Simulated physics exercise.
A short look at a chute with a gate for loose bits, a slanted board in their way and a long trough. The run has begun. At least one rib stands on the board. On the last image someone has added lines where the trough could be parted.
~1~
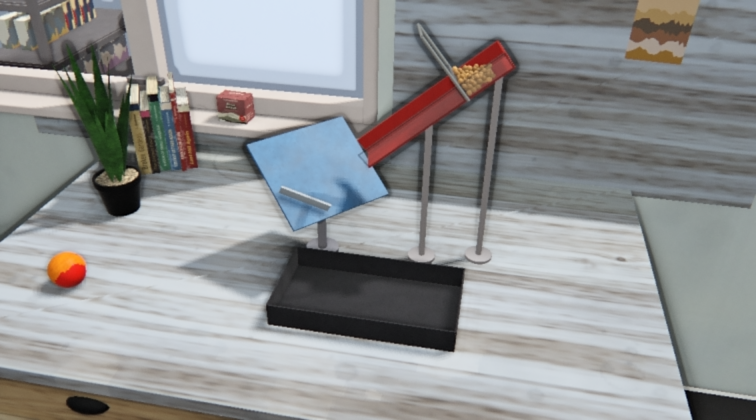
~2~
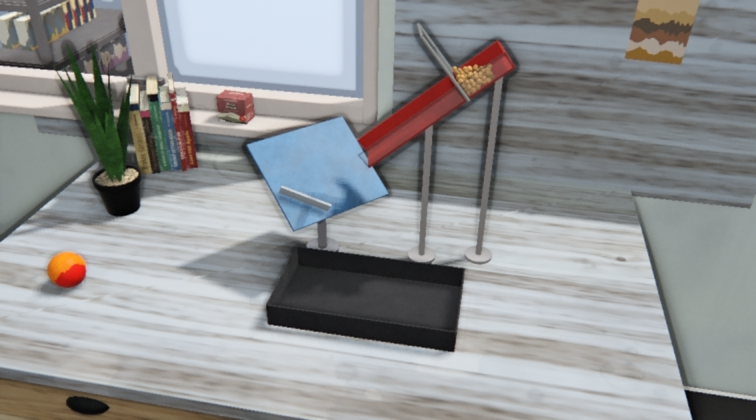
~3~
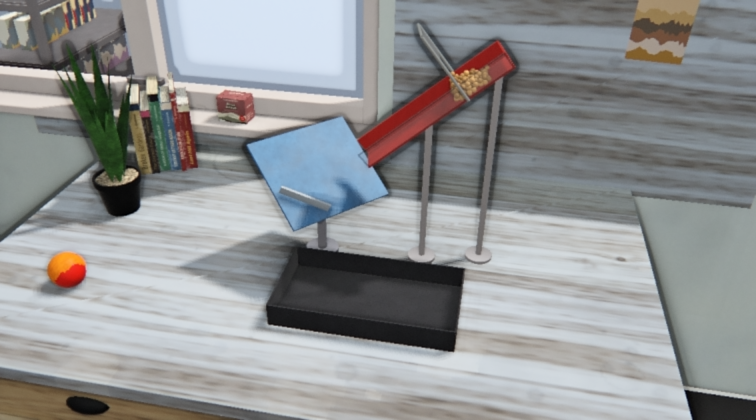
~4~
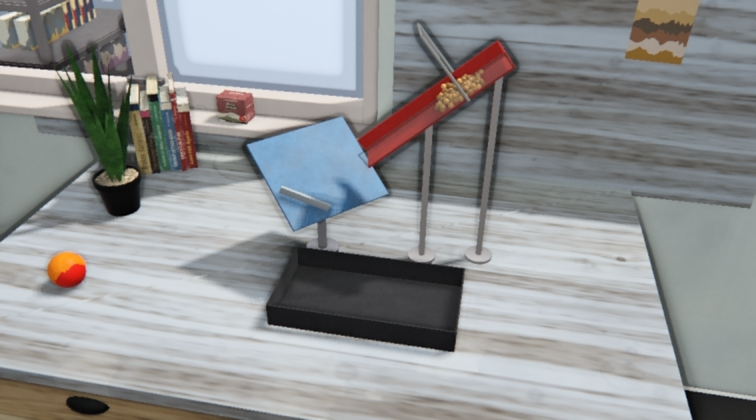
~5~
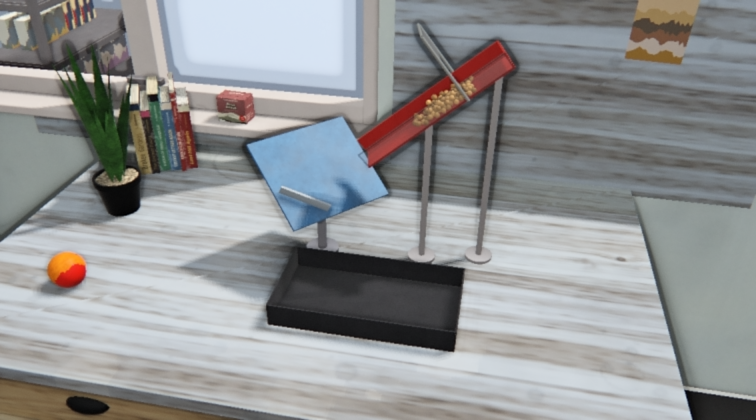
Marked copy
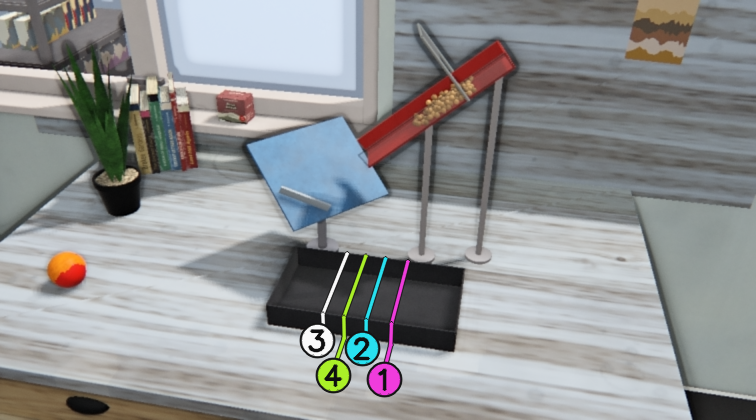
Small round tan beads sit bunched behind a grey gate near the top of a sloping red chute, above a tilted blue board with a rib and an empty black tray. The gate shifts slightly upward, and the beads slide down to the left beneath it, spreading out along the chute's middle.
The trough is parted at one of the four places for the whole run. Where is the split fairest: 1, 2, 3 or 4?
Line 4.
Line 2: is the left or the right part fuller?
Left.
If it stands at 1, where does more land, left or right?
Left.
On the marked copy, line 1 crosses the front rim at (391, 323); line 2 crosses the front rim at (366, 319); line 3 crosses the front rim at (323, 313); line 4 crosses the front rim at (344, 316).
With 1, of what is caught, nearly all on the left of the divider, a small part on the right.
With 2, of what is caught, most on the left of the divider, a small part on the right.
With 3, of what is caught, a small part on the left of the divider, nearly all on the right.
With 4, of what is caught, about half on the left of the divider, about half on the right.
